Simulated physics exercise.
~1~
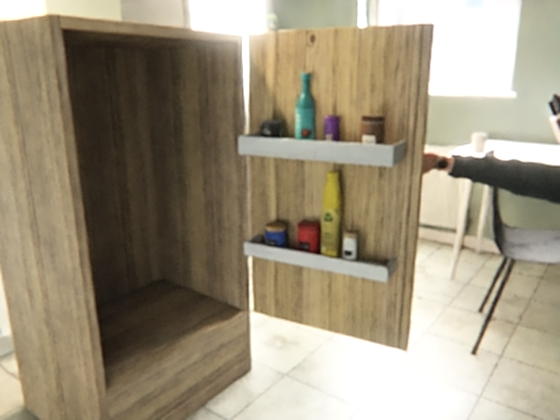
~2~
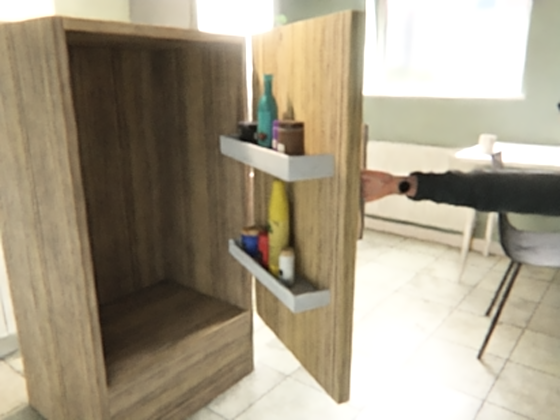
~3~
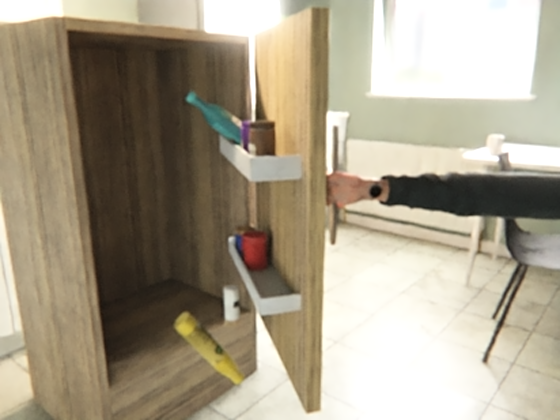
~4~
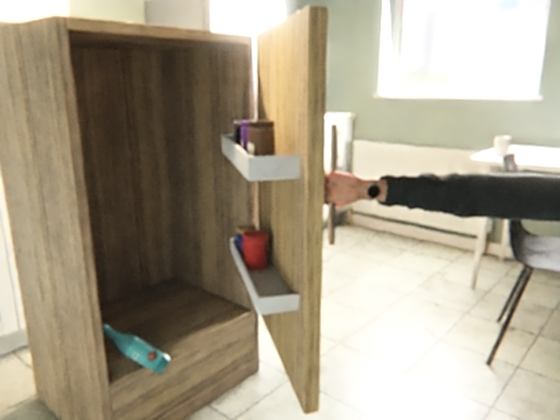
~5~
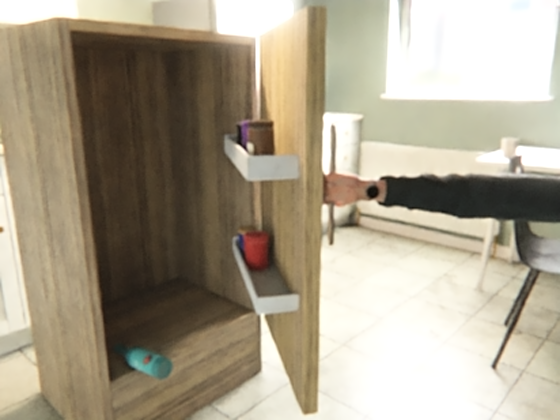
Hand swinging a wooden pantry door partway closed, sending the yellow bottle, white shaker and turquoise bottle tumbling from its racks.
